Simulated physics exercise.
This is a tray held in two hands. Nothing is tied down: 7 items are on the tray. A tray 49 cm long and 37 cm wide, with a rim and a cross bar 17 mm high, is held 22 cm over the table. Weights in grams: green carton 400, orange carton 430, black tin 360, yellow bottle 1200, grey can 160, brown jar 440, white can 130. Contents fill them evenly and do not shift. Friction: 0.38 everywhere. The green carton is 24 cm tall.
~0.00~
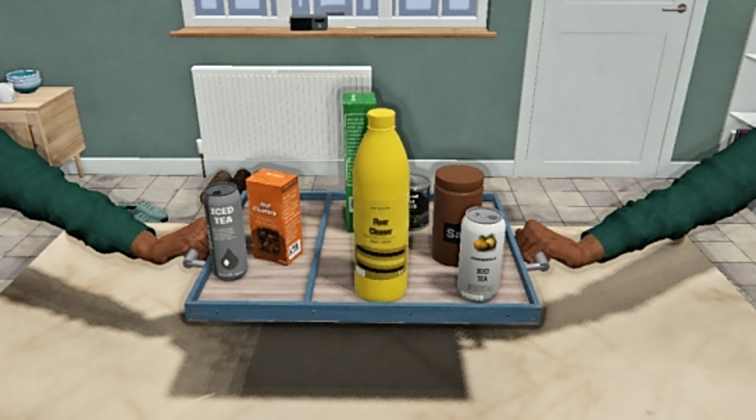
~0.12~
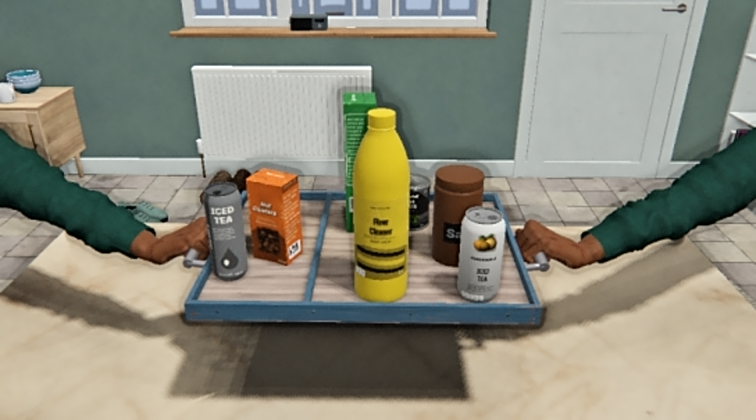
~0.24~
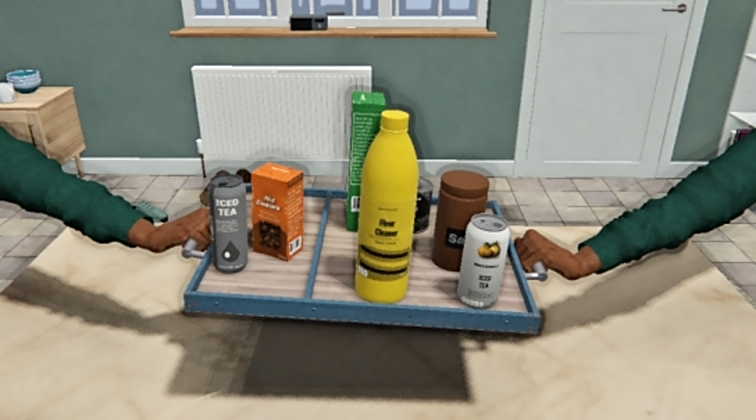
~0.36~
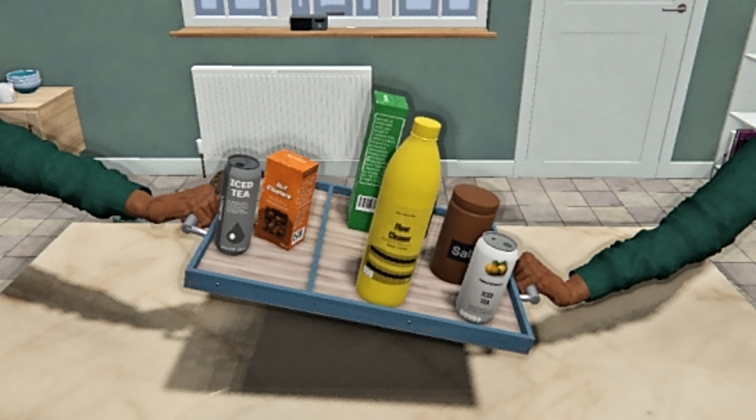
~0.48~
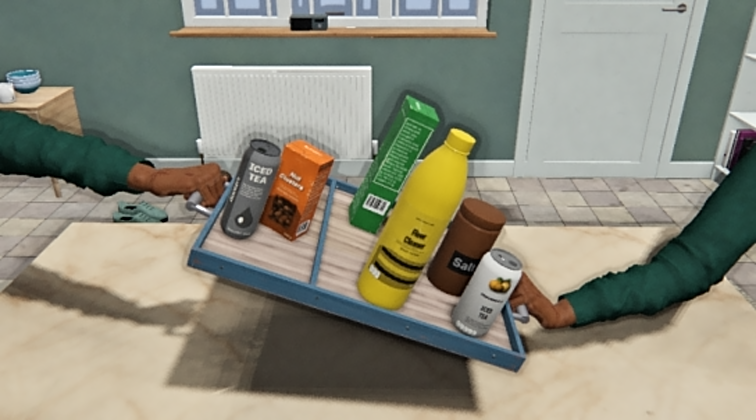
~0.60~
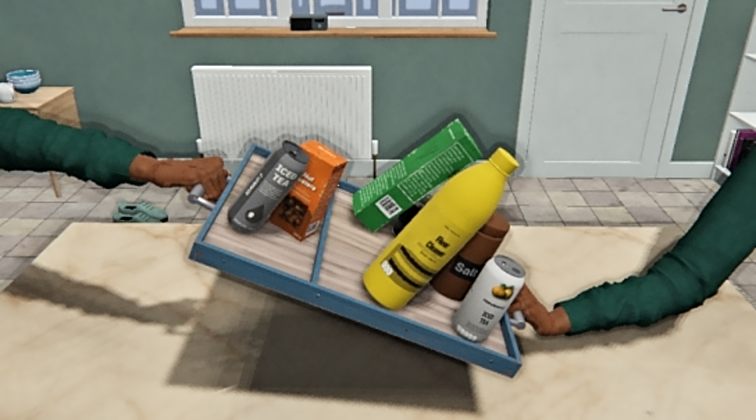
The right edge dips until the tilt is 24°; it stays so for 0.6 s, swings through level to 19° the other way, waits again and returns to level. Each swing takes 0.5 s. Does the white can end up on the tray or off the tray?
The white can slides or falls off.
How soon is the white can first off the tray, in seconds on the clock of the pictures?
At about 0.8 s.
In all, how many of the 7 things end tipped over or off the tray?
In all, 5.
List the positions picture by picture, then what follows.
Tray level; white can (481, 256); green carton (360, 164), in the first frame.
Tray level; black tin (409, 202); yellow bottle (381, 207), in the second frame.
Tray at 4°, right edge down; grey can (229, 225); brown jar (459, 221), in the third frame.
Tray at 13°, right edge down; green carton (376, 164); orange carton (286, 200), in the fourth frame.
Tray at 21°, right edge down; green carton (391, 167) rocked 5° off its seat, in the fifth frame.
Tray at 24°, right edge down; white can (488, 300); grey can (267, 188) rocked 15° off its seat, in the sixth frame.
By 0.90 s, tray at 24°, right edge down; white can now off the tray; green carton on its side; yellow bottle rocked 68° off its seat.
By 1.40 s, tray at 10°, right edge down; green carton, yellow bottle and brown jar now off the tray; grey can on its side; black tin 13 cm from its spot.
By 1.70 s, tray at 19°, left edge down; grey can on its side; black tin 13 cm from its spot; orange carton 3 cm from its spot.
When it is over (3.3 s), off the tray, green carton, yellow bottle, brown jar and white can; lying over on the tray, grey can; not toppled but over 5 cm from the start, black tin; the last one within 5 cm of the start.
